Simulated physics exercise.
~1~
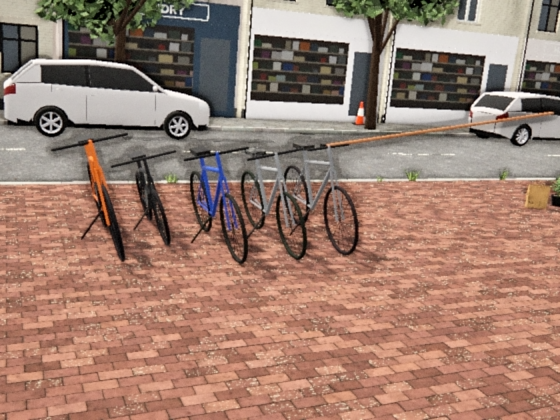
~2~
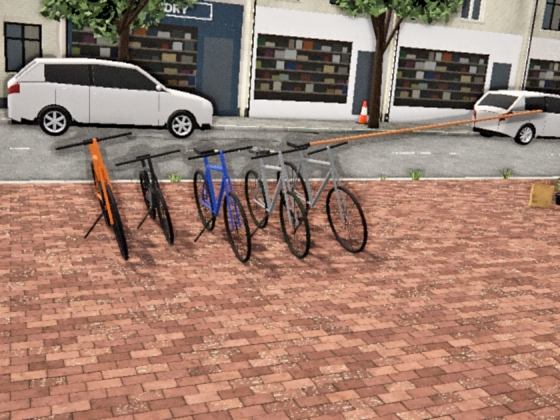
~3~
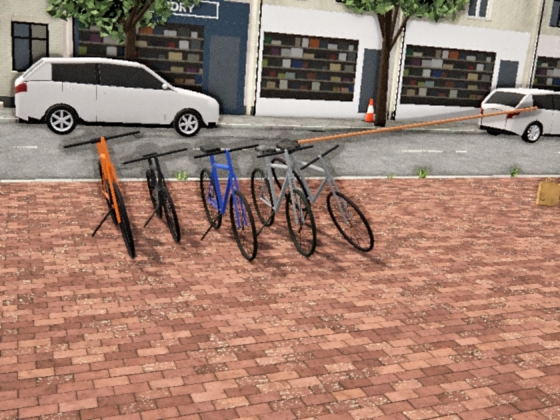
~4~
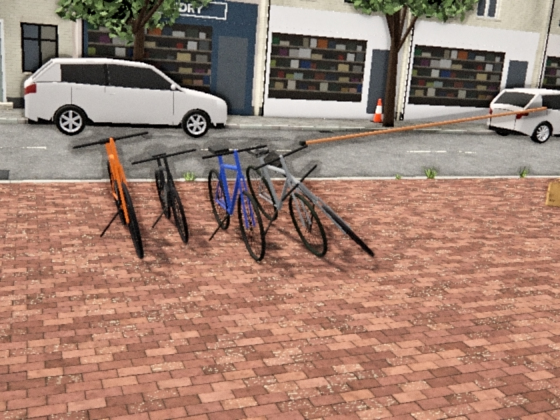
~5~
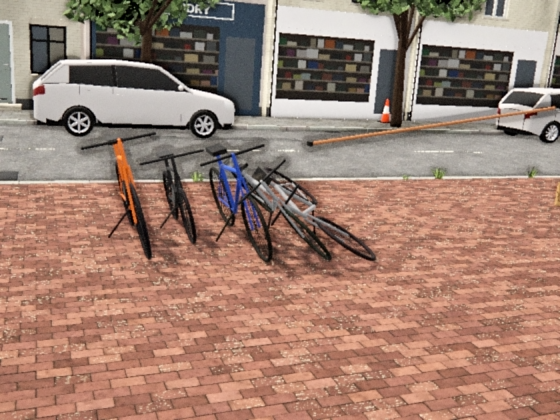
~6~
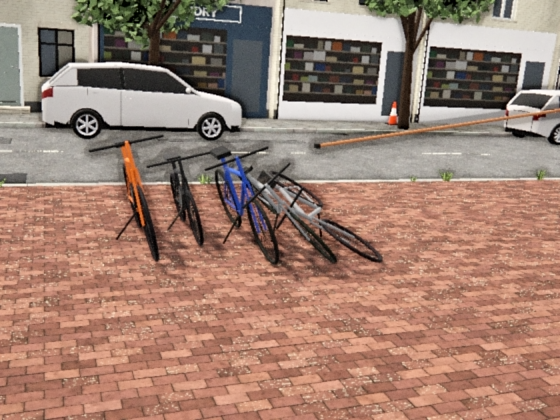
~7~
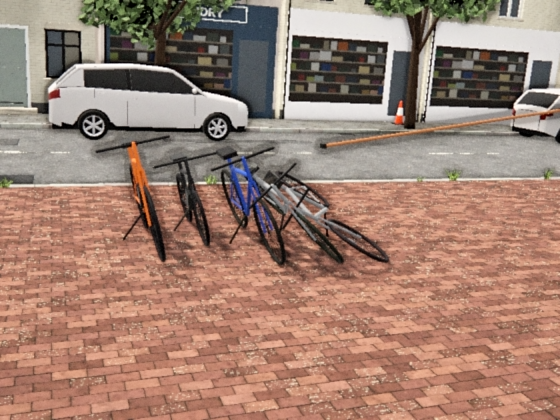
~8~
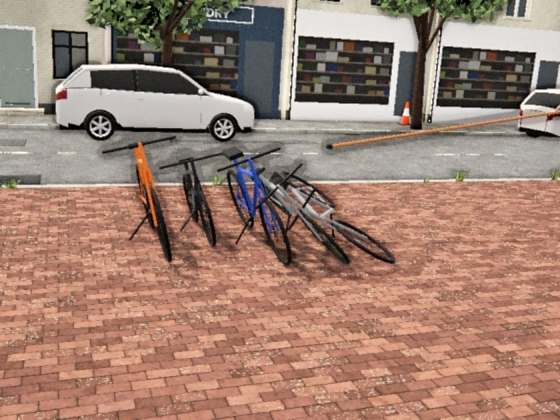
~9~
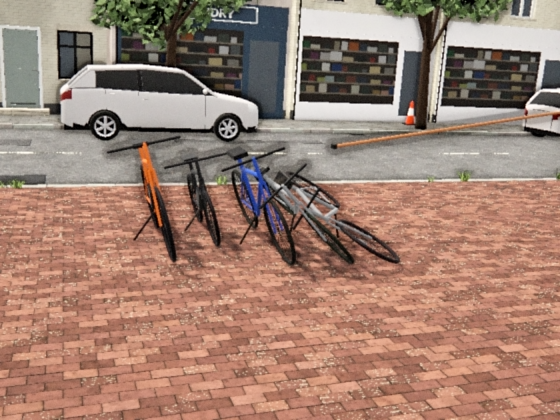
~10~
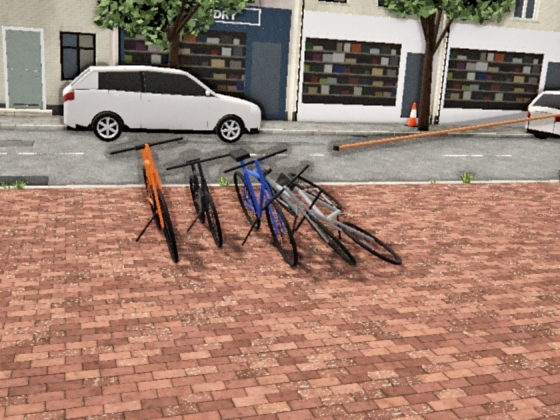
A pole tips the end bicycle onto its neighbour, and three others stay standing.
